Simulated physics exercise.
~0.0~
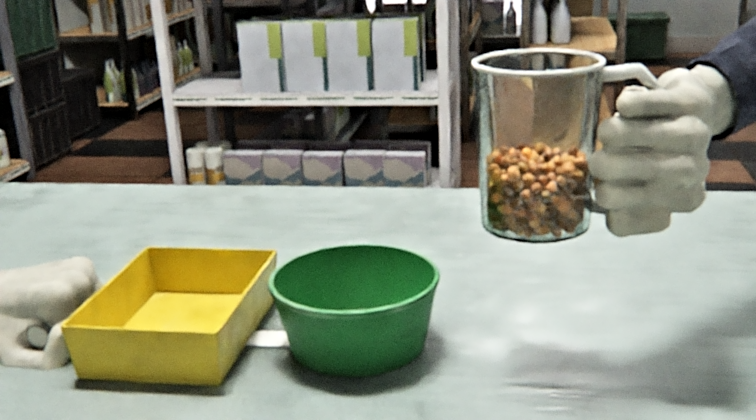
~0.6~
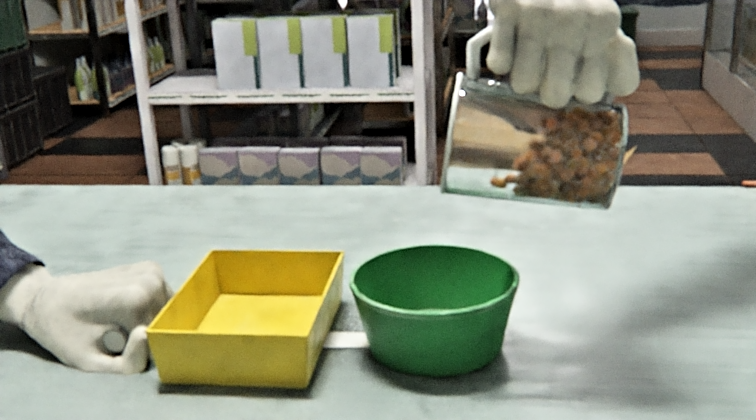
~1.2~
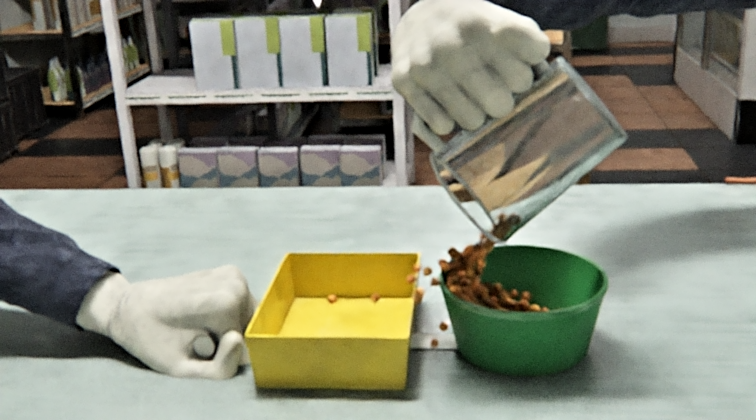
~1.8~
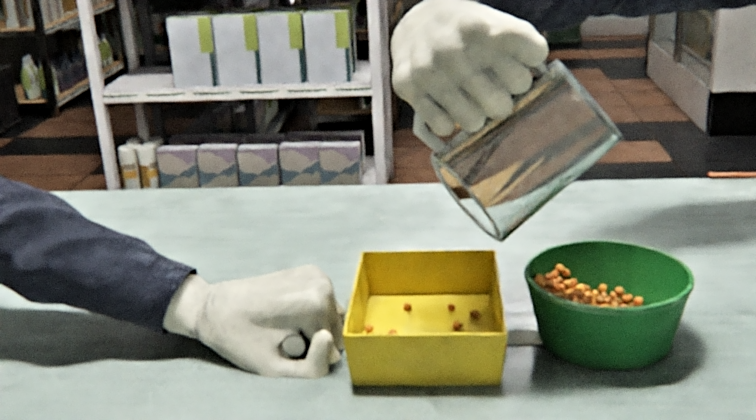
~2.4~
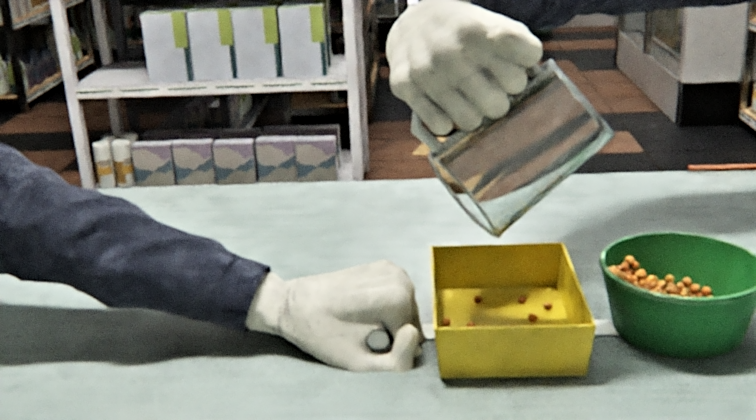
Gloved hand tipping roasted chickpeas from a clear cup into a green dish sliding right with a yellow tin, which catches a few.
